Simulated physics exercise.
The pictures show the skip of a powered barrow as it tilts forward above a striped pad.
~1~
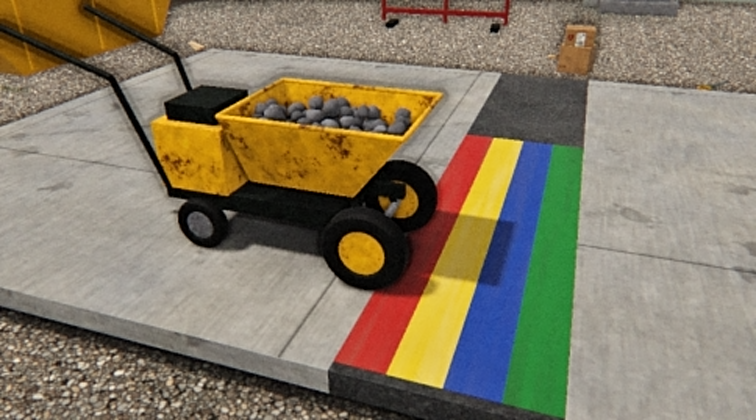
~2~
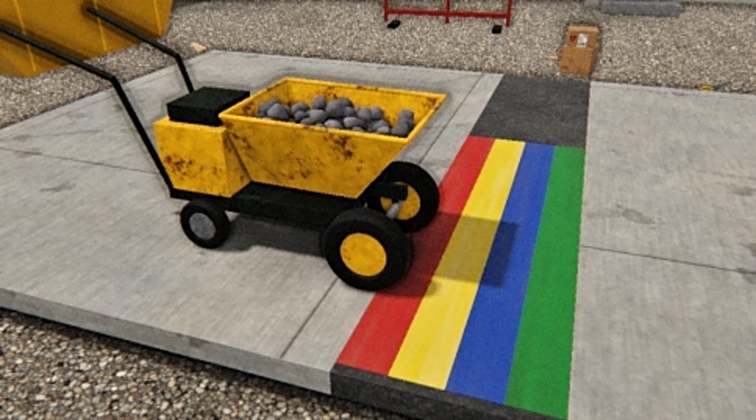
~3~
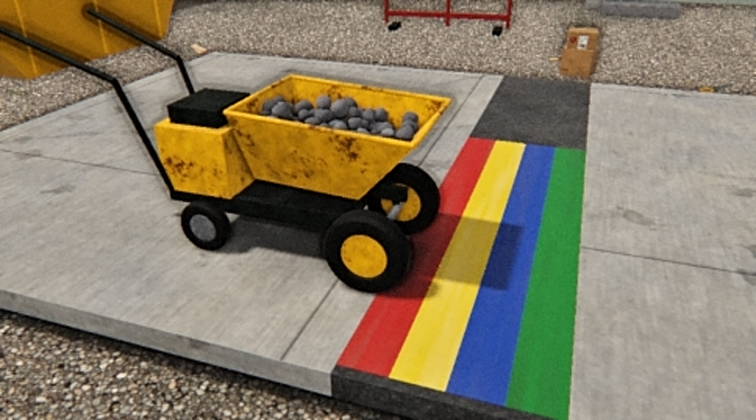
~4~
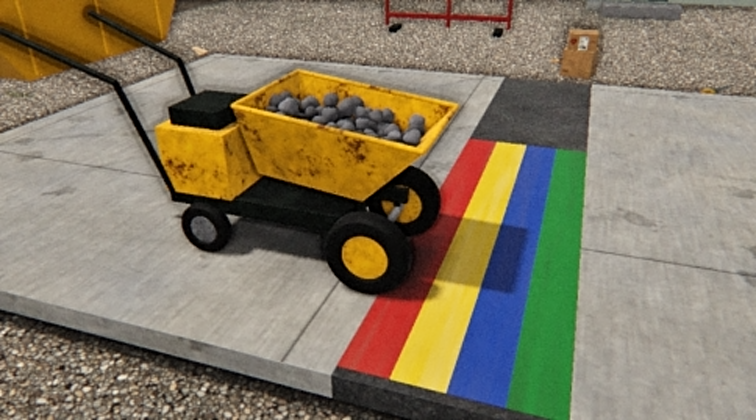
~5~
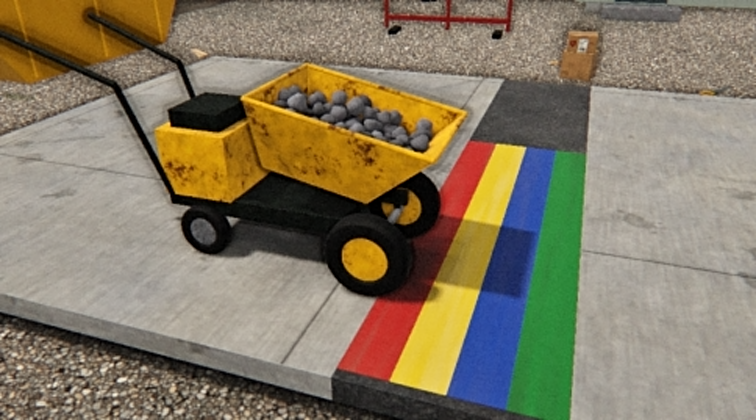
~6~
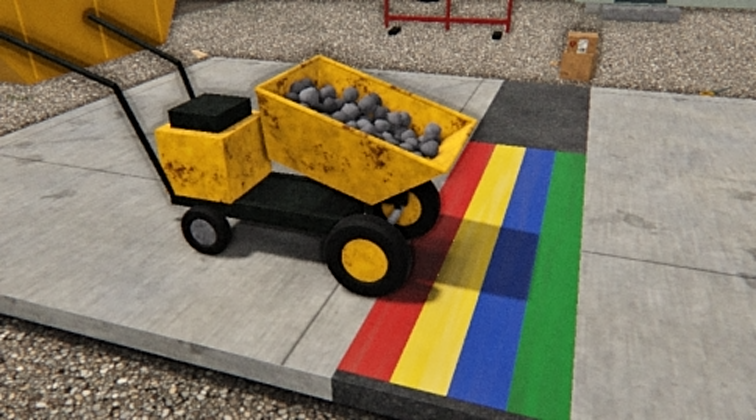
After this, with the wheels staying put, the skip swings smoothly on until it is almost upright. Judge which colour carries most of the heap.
The colour carrying most is green.
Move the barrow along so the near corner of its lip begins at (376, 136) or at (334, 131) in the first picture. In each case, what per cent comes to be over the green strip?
About 40 per cent, then about 20 per cent.
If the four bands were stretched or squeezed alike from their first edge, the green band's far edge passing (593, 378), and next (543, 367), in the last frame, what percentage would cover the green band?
About 40 % and 30 %.
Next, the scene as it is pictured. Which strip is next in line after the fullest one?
Next in line comes the strip in blue.
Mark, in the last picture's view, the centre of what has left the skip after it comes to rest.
At about (563, 287), give or take.
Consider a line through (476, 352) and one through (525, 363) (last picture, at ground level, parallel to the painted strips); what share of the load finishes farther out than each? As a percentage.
About 80 % and 60 %.
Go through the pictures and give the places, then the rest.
The first frame shows lip of the skip at (404, 140), level; top of the load at (314, 120), round cobbles; red strip at (384, 320); yellow strip at (433, 331); blue strip at (486, 343); green strip at (540, 355).
The second frame shows lip of the skip at (408, 142), level; top of the load at (318, 120).
The third frame shows lip of the skip at (414, 146), tipped barely; top of the load at (322, 120).
The fourth frame shows lip of the skip at (423, 152), tipped a little; top of the load at (329, 118).
The fifth frame shows lip of the skip at (434, 161), tipped a little; top of the load at (312, 127).
The sixth frame shows lip of the skip at (446, 171), tipped clearly; top of the load at (310, 101); red strip at (387, 328); yellow strip at (437, 338); blue strip at (489, 350); green strip at (545, 362).
Soon after the last picture, skip tipped steeply; all in the skip.
A little later, skip tipped right over; most in the skip; a small part over the blue strip; a small part over the green strip; a stray few falling; a stray few off the paint.
Later still, skip tipped right over; about a quarter in the skip; a small part over the blue strip; about a third over the green strip; about a quarter off the paint.
At rest, skip tipped right over; a small part in the skip; none over the red strip; a stray few over the yellow strip; about a quarter over the blue strip; about a third over the green strip; about a quarter off the paint.
